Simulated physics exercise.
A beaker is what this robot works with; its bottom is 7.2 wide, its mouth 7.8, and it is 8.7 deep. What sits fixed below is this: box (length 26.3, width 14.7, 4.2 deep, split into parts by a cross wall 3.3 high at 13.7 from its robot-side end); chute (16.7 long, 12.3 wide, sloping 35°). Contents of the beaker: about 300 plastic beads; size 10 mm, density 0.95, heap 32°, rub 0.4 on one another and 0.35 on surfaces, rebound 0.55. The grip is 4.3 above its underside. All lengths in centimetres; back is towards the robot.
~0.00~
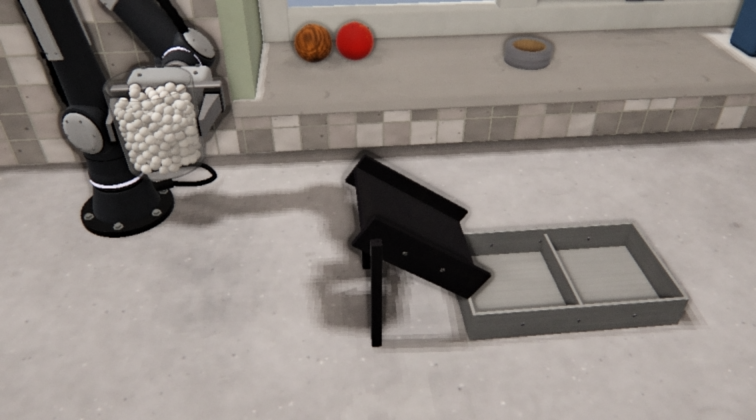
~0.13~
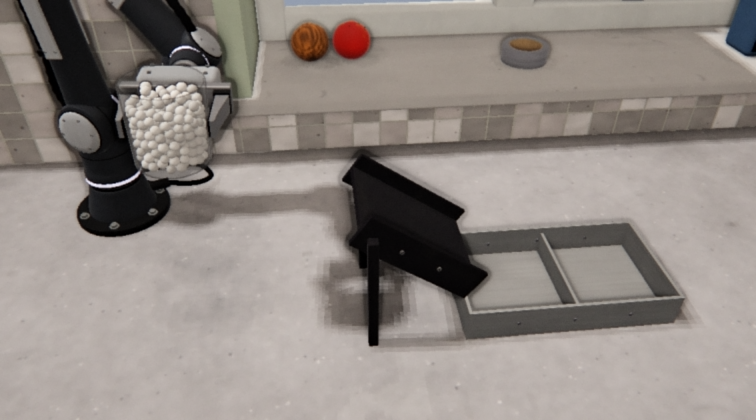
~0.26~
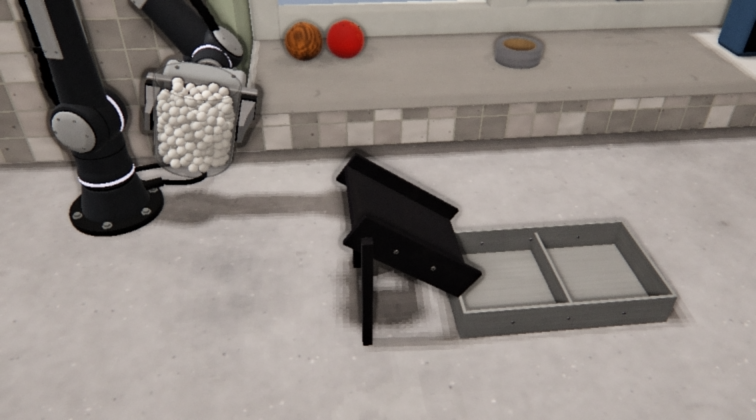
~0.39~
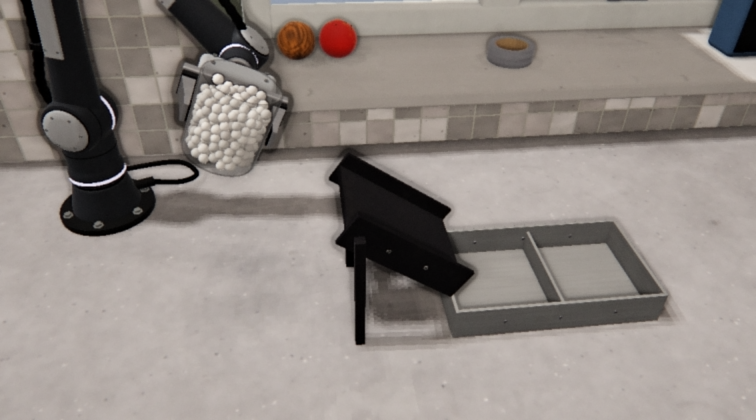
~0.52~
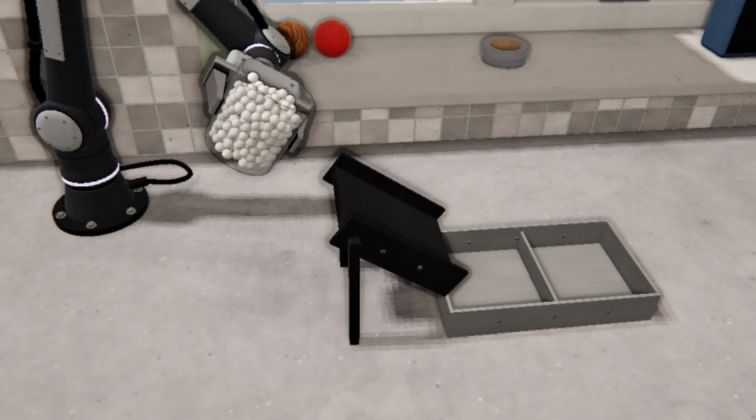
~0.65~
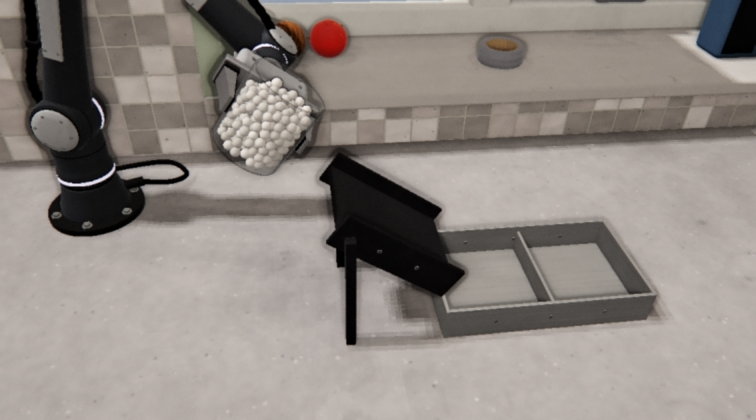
At the start, a black robot arm at the left holds a clear container of white beads upright above a counter, with a sloped black chute and a divided gray tray to its right. The arm then carries the container rightward, steadily tilting it toward the chute, with the beads still inside.
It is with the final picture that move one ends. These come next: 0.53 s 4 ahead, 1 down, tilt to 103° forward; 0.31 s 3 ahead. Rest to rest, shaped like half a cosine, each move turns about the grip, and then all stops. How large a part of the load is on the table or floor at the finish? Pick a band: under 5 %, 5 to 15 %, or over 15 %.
Under 5 %.
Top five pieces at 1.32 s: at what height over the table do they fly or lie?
Roughly 28 cm.
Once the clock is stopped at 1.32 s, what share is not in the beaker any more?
About 35 in a hundred parts are out by then.
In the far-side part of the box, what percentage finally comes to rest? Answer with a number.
Estimate: Close to 5 %.
By 0.99 s, tilted 83° forward, highest piece 30 above the table; 299 in the beaker.
By 1.32 s, tilted 103° forward, highest piece 28 above the table; 188 in the beaker, 37 in the robot-side part, 74 on the chute or in flight.
By 1.69 s, tilted 103° forward, highest piece 25 above the table; 174 in the robot-side part, 70 in the beaker, 12 in the far-side part, 43 on the chute or in flight.
By 2.74 s, tilted 103° forward, highest piece 3 above the table; 285 in the robot-side part, 14 in the far-side part.
Final count, 285 in the robot-side part, 14 in the far-side part. That is 0 % on the table or floor.
